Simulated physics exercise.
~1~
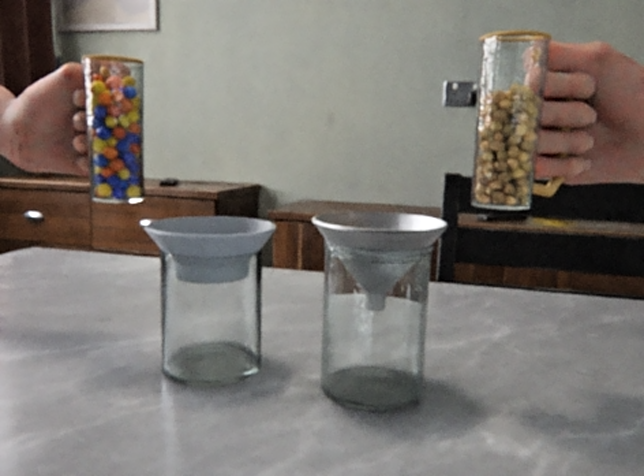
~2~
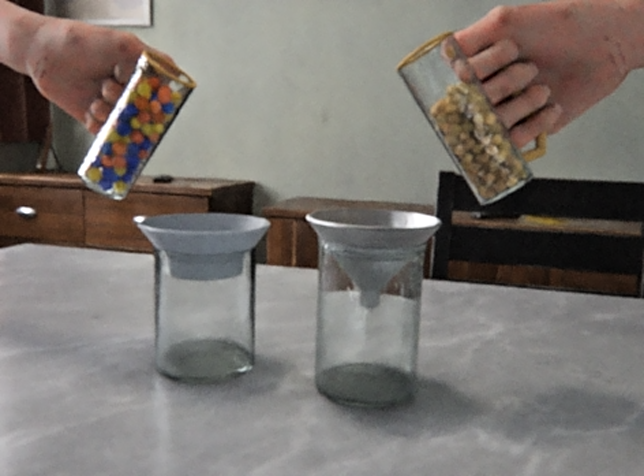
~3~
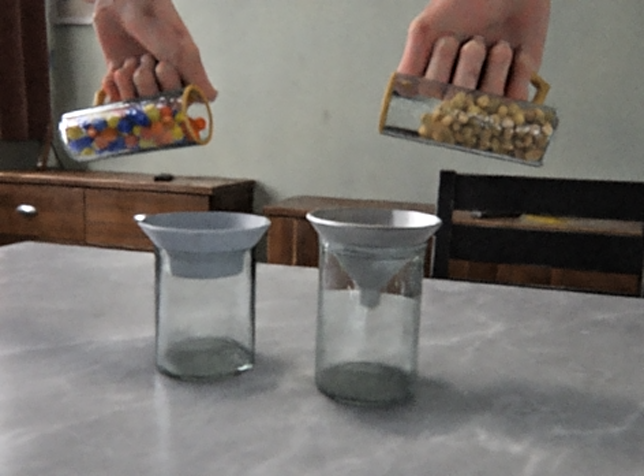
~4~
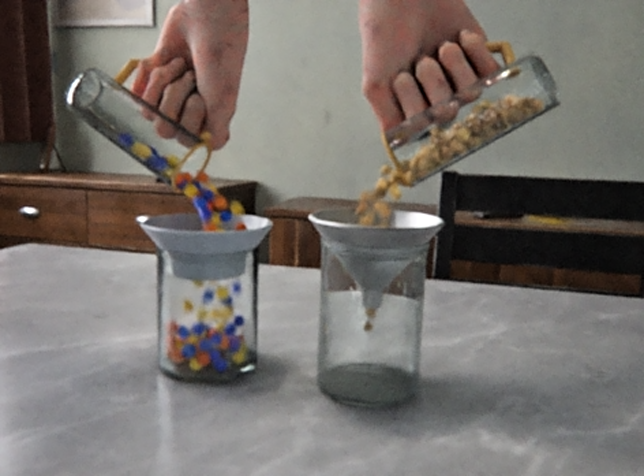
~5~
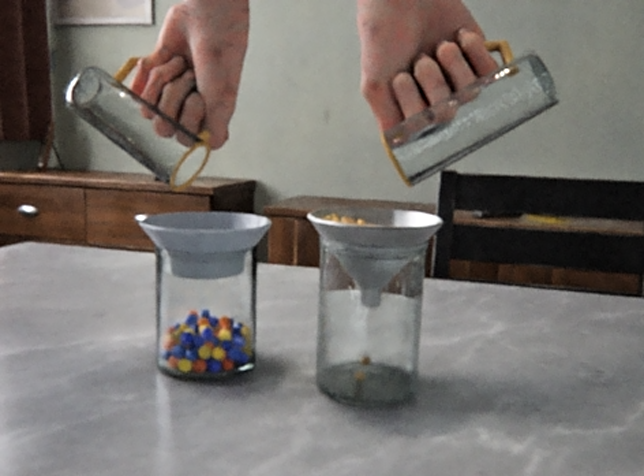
Two hands tipping glass cups over funnels, colourful beads dropping into the left jar while tan pieces mostly clog the right funnel.
